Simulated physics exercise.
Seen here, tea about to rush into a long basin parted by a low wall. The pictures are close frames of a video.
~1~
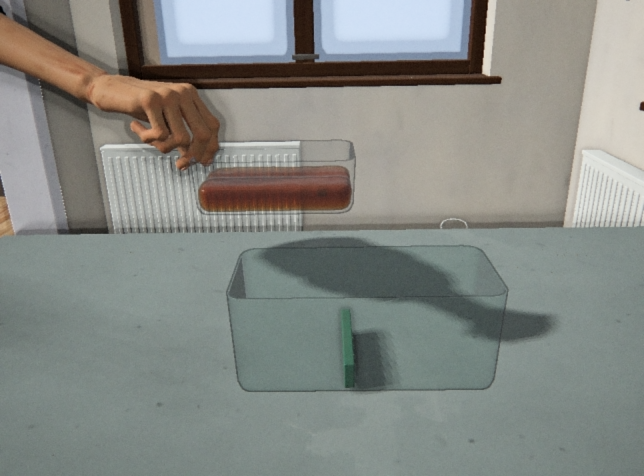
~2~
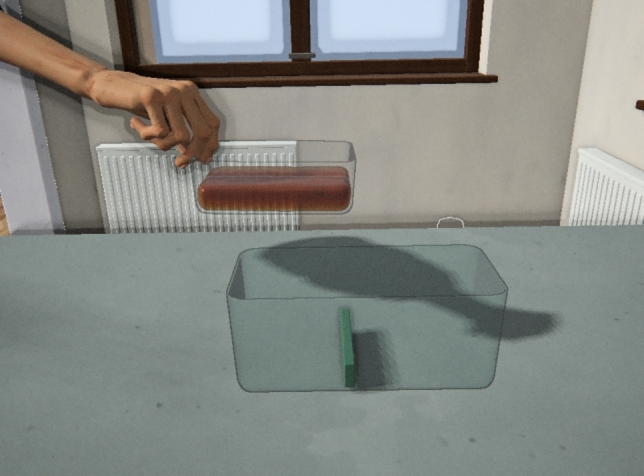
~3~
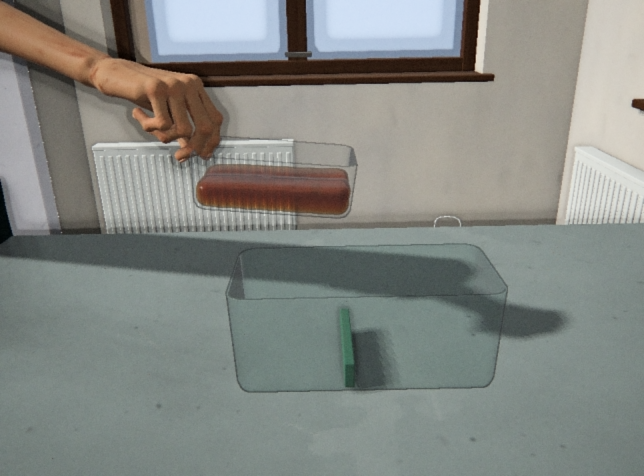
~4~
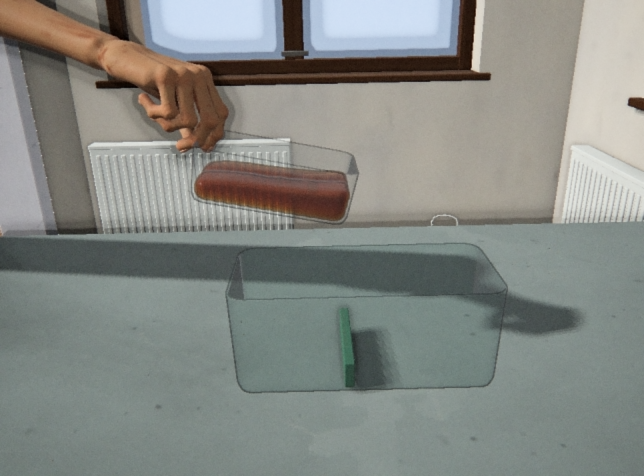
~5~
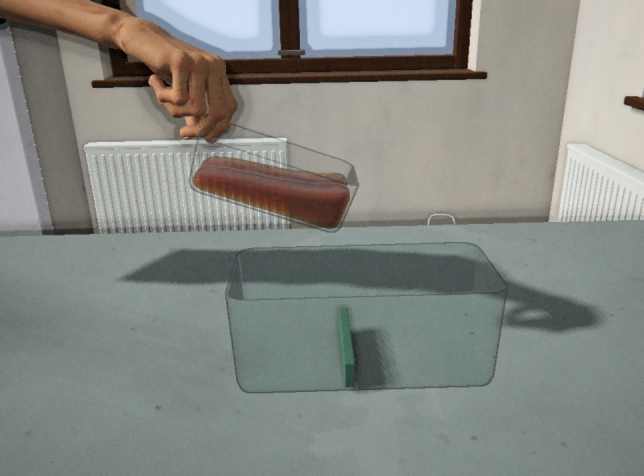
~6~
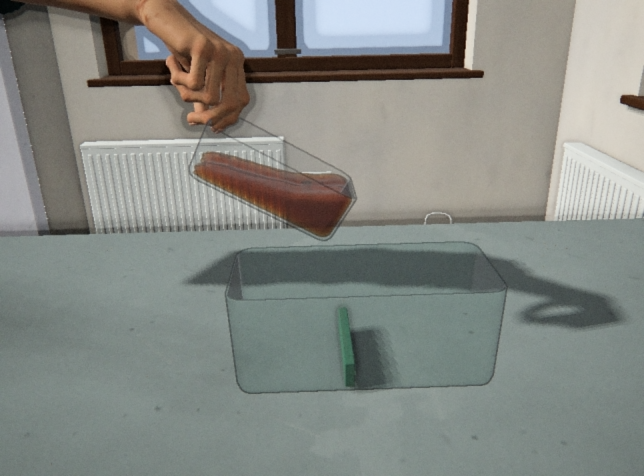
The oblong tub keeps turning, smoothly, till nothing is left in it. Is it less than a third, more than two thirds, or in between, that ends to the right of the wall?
In the end above two thirds is right of the wall.
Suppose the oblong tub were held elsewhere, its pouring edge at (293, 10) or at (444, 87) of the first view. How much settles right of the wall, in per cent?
Roughly 60 per cent, and 70 per cent.
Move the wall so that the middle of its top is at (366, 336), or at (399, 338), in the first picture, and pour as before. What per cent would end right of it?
Roughly 65 per cent, and 25 per cent.
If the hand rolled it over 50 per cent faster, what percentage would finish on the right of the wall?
About 75 per cent.
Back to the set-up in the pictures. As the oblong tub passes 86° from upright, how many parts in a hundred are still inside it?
It comes to 10 per cent or so.
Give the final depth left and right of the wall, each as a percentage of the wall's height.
Left about 20, right about 50.
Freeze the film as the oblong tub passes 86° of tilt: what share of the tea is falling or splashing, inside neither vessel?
Roughly 30 in a hundred.
A moment on, the oblong tub is tipped on its side and 12 per cent is still to pour, 0 is left of the wall and 57 right of it.
Next, the oblong tub is tipped on its side and 4 per cent is still to pour, 17 is left of the wall and 76 right of it.
Then the oblong tub is tipped on its side and 0 per cent is still to pour, 22 is left of the wall and 76 right of it.
Later the oblong tub is tipped on its side and 0 per cent is still to pour, 23 is left of the wall and 76 right of it.
At rest 23 per cent lies left of the wall, 76 right of it and 1 outside.
